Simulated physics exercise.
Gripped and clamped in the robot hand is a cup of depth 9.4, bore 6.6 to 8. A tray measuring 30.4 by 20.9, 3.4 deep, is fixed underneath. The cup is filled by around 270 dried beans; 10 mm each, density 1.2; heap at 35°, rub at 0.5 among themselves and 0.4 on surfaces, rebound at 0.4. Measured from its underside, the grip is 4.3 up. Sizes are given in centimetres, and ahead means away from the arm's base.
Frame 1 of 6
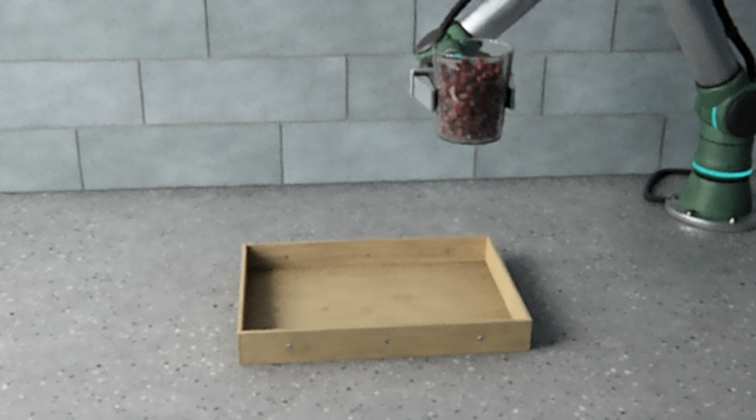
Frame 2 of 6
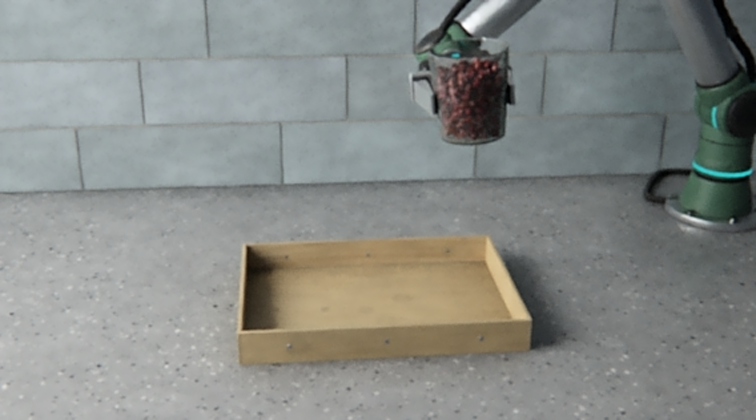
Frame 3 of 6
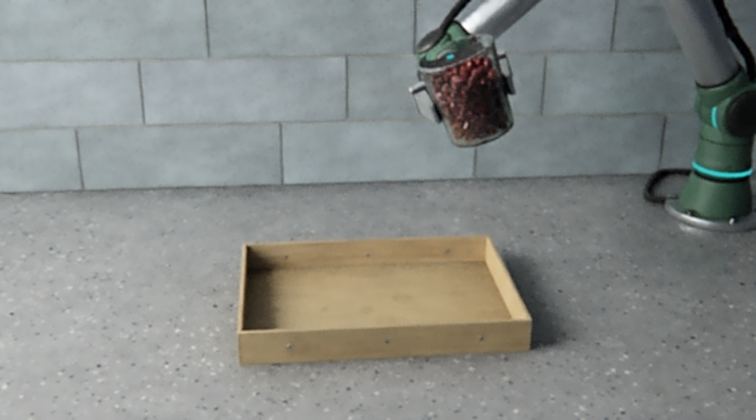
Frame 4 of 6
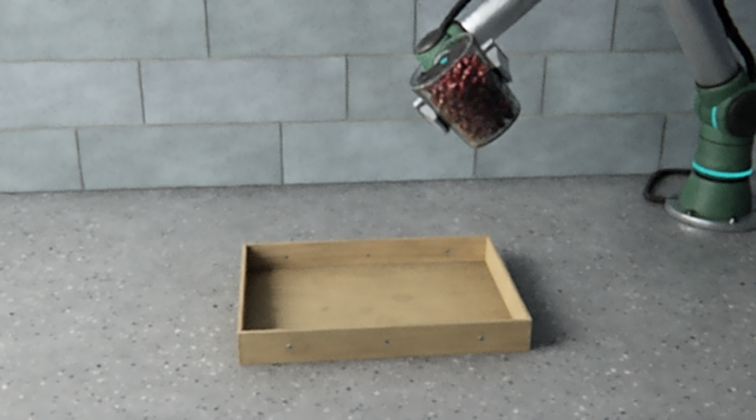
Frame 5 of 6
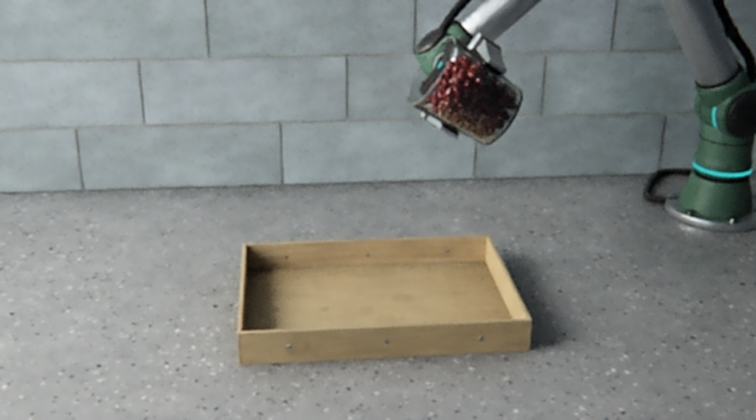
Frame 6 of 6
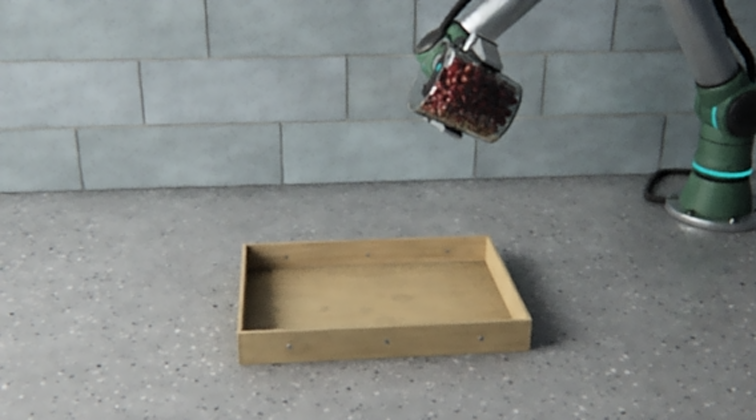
On a speckled grey counter against a tiled wall, a green and silver robot arm holds a clear cup of dark red beans above and behind a shallow wooden tray, then tilts the cup steadily over to the left.
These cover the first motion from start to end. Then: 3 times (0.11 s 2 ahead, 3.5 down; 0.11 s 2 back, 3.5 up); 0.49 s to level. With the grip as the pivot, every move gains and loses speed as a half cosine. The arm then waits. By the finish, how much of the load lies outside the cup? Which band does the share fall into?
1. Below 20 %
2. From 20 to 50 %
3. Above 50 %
Below 20 %.
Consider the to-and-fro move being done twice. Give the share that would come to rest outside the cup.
Then roughly 5 percent.
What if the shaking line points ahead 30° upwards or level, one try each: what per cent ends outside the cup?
Near 50 and 30 percent respectively.
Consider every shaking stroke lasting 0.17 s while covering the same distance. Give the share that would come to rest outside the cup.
It would be some 0 %.
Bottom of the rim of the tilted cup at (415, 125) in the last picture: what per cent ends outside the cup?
The share is about 20 percent.
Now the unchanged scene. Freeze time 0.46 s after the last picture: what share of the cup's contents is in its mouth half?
I'd say close to 40 per cent.
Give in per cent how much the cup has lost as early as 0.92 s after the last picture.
I'd put it at some 5 percent.
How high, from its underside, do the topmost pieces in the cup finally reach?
Height at rest: About 9.0 centimetres.
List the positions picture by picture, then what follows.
In the first frame, cup middle at (471, 93), level; upper third of the load around (472, 82), from x 440 to 500, top at y 65; 268 in the cup.
In the second frame, cup middle at (471, 93), tilted 6° forward; upper third of the load around (473, 82), from x 440 to 500, top at y 65.
In the third frame, cup middle at (470, 94), tilted 21° forward; upper third of the load around (476, 82), from x 435 to 505, top at y 65.
In the fourth frame, cup middle at (469, 94), tilted 41° forward; upper third of the load around (474, 83), from x 430 to 510, top at y 60.
In the fifth frame, cup middle at (468, 95), tilted 56° forward; upper third of the load around (472, 82), from x 430 to 510, top at y 60.
In the sixth frame, cup middle at (468, 95), tilted 62° forward; upper third of the load around (474, 82), from x 425 to 510, top at y 60; 268 in the cup.
Then, 0.46 s after the last picture, tilted 62° forward, highest piece 27 above the table; 261 in the cup, 3 in the tray, 4 in flight or on a rim.
Then, 0.92 s after the last picture, tilted 28° forward, highest piece 28 above the table; 257 in the cup, 11 in the tray.
Then, 1.35 s after the last picture, level, highest piece 30 above the table; 257 in the cup, 11 in the tray.
Then, 2.40 s after the last picture, level, highest piece 30 above the table; 257 in the cup, 11 in the tray.
Final count, 257 in the cup, 11 in the tray. That is 4 % outside the cup.
